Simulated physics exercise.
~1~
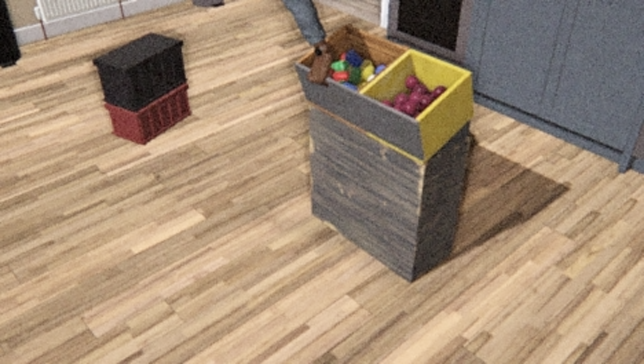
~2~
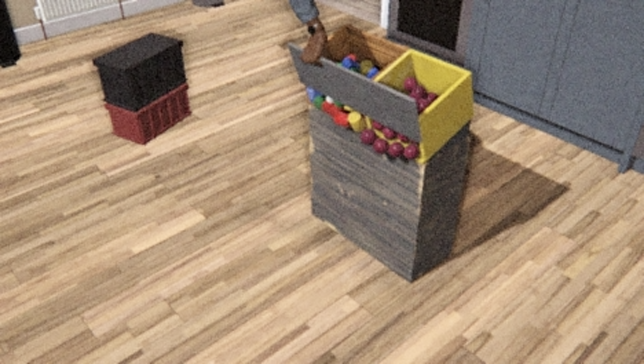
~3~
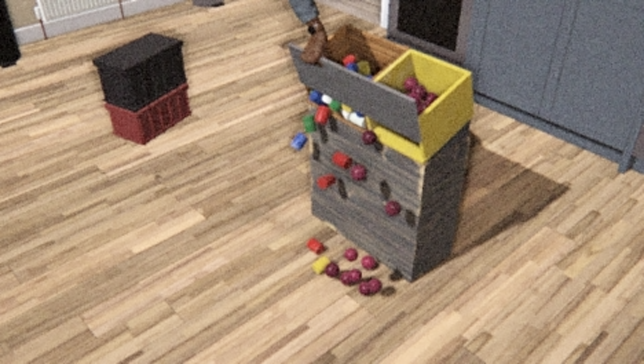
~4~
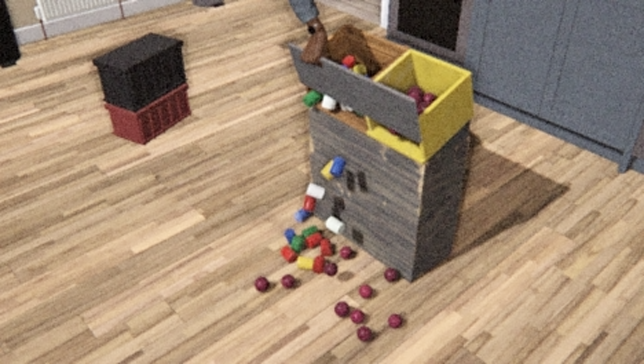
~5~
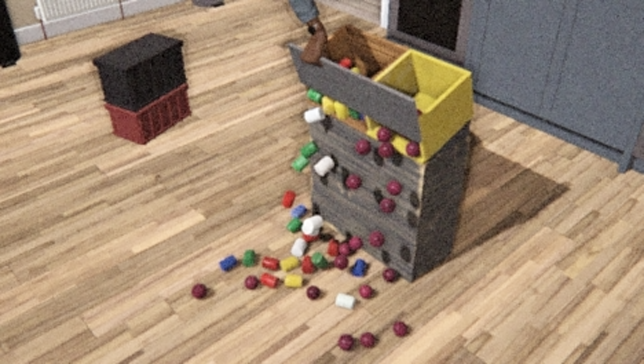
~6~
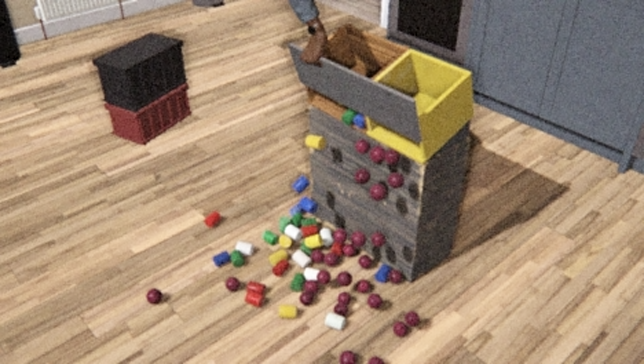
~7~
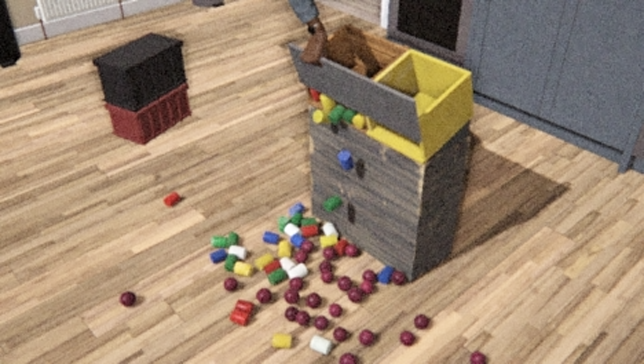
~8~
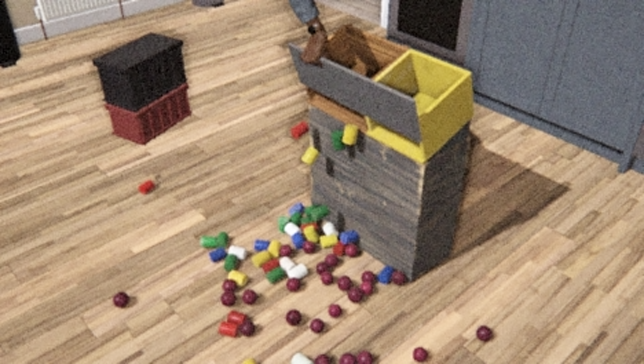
We see a hand lift the gray gate of a two-part bin on a wooden stand, one side wooden, one yellow, and dark red onions and colorful spice jars pour down the front, scattering leftward across the wood floor until the yellow side is empty and the last jars are falling.
